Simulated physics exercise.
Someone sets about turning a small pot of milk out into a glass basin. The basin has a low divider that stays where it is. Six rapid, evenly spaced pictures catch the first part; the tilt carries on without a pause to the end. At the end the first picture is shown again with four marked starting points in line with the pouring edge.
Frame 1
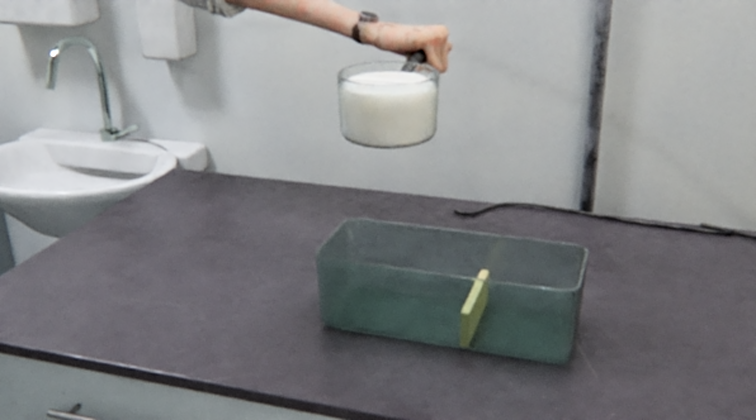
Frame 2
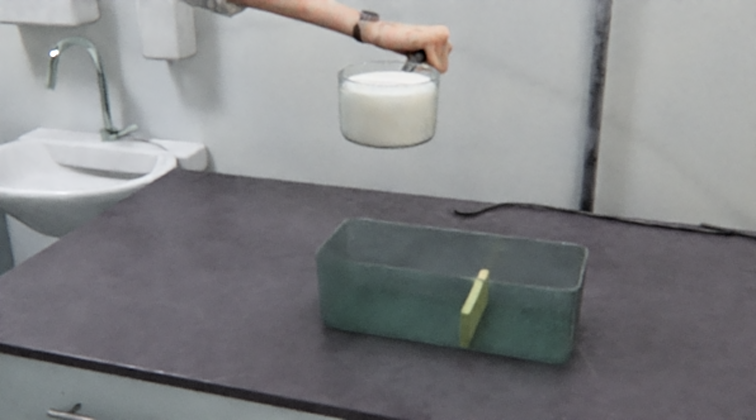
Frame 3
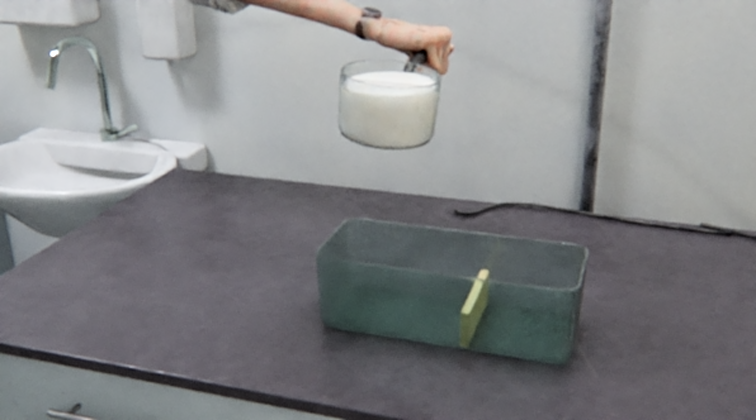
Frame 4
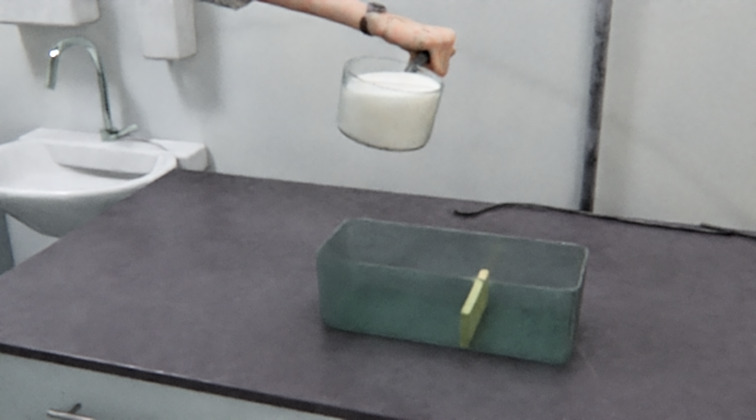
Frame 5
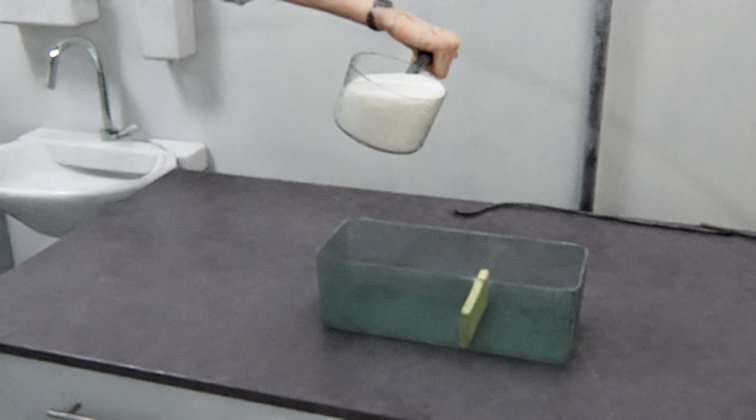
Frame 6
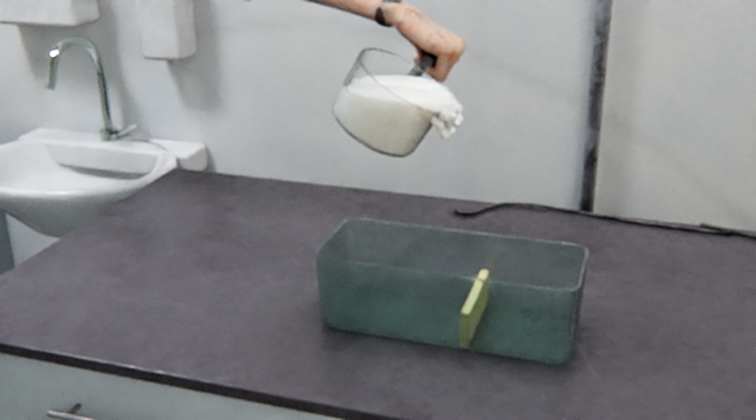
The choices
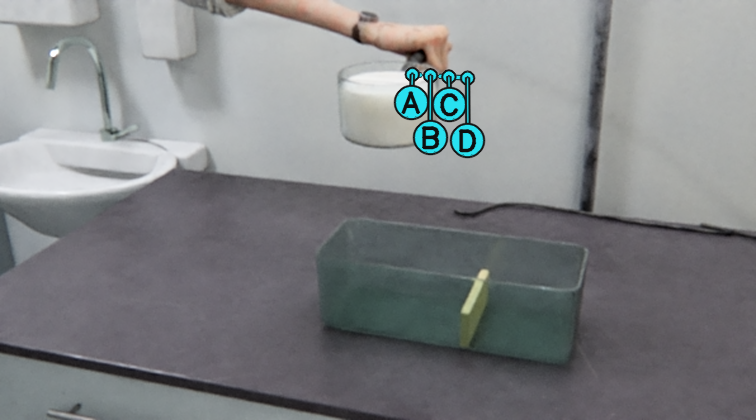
A hand holds a clear pot of milk, then tilts it until milk spills over the lip.
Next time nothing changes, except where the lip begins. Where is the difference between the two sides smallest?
I would pick dot A.
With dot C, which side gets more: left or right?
The right one.
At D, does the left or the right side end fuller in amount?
More ends on the right.
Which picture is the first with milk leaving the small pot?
In picture 5.
On the marked copy, A at (412, 74); B at (430, 75); C at (448, 76); D at (467, 78).
With A, about 47 % ends left of the wall and 51 % right of it.
With B, about 28 % ends left of the wall and 71 % right of it.
With C, about 14 % ends left of the wall and 85 % right of it.
With D, about 4 % ends left of the wall and 95 % right of it.
